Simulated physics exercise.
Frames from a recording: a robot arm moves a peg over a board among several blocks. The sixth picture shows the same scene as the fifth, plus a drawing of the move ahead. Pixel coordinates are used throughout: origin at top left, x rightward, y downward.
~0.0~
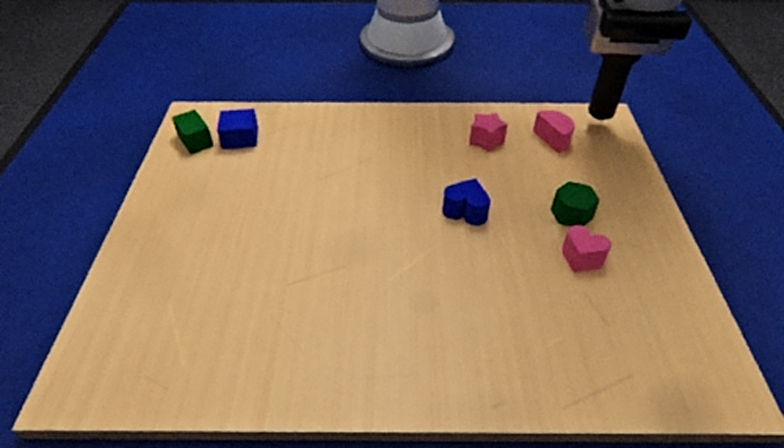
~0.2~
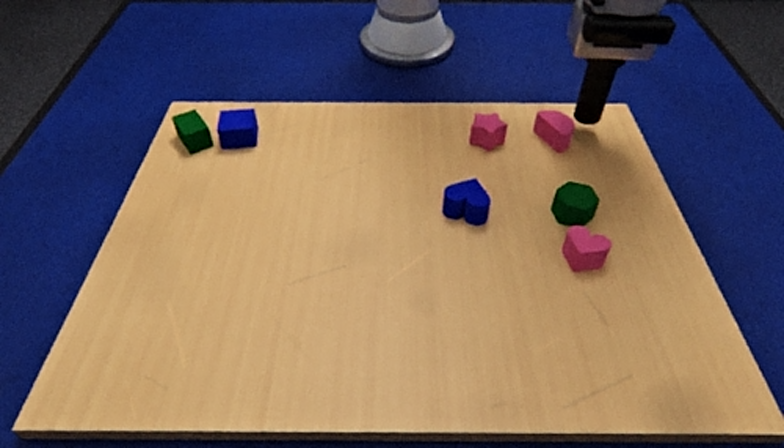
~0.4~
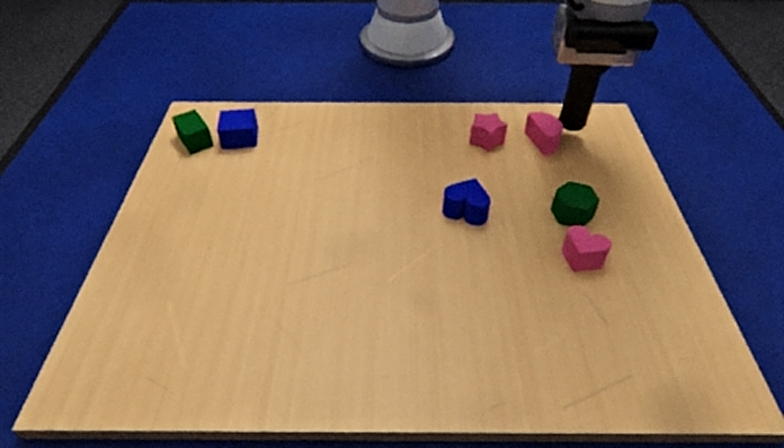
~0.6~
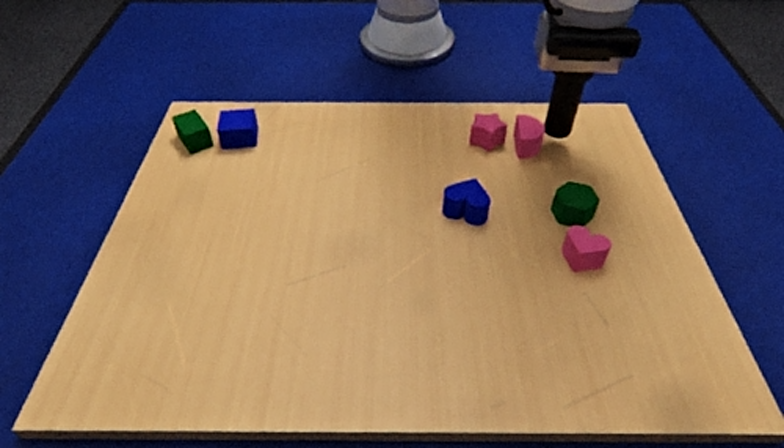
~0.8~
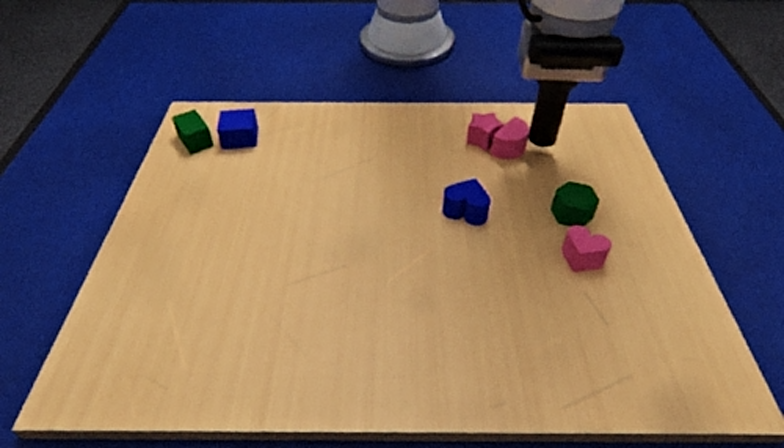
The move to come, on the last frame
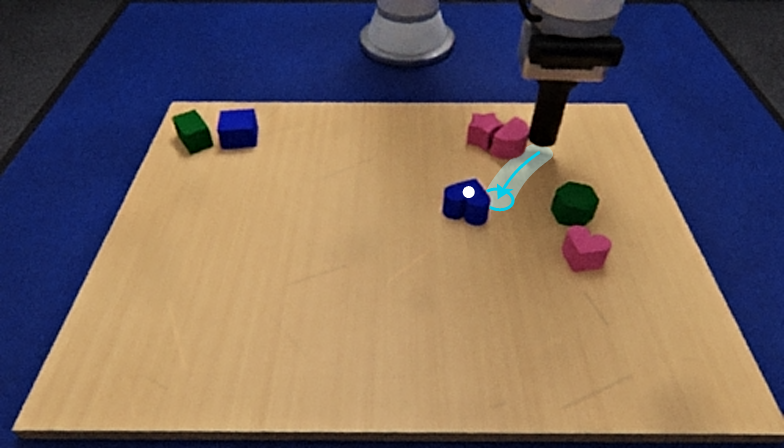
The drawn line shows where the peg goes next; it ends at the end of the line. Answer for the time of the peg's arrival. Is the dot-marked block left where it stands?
I expect so.
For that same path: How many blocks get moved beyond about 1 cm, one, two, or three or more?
My count: 1.
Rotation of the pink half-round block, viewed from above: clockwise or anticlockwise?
It swings round clockwise.
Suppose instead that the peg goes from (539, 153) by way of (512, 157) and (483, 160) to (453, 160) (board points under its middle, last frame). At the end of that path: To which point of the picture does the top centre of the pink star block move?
The middle of its top is at (454, 109).
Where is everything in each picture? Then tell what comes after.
The first picture shows lower end of the peg (601, 114), tops of blocks, blue heart block (469, 192), pink star block (489, 121), pink half-round block (558, 120).
The second picture shows peg (586, 119), blocks as before.
The third picture shows peg (572, 124), pink half-round block (548, 123).
The fourth picture shows peg (557, 132), pink half-round block (530, 127).
The fifth picture shows peg (542, 140), blue heart block (469, 192), pink star block (486, 121), pink half-round block (514, 129).
The drawn path runs from (539, 153) via (515, 173), ending at (498, 199); the dot is on the blue heart block.
The first path, step by step. One third of the way, peg (524, 154); pink star block (481, 120), turned 15° clockwise; pink half-round block (503, 133), turned 30° clockwise.
Two thirds of the way, peg (511, 169); pink star block (481, 120), turned 15° clockwise; pink half-round block (503, 133), turned 30° clockwise.
At the end, peg (500, 187); blue heart block not moved; pink star block (481, 120), turned 15° clockwise; pink half-round block (503, 133), turned 30° clockwise.
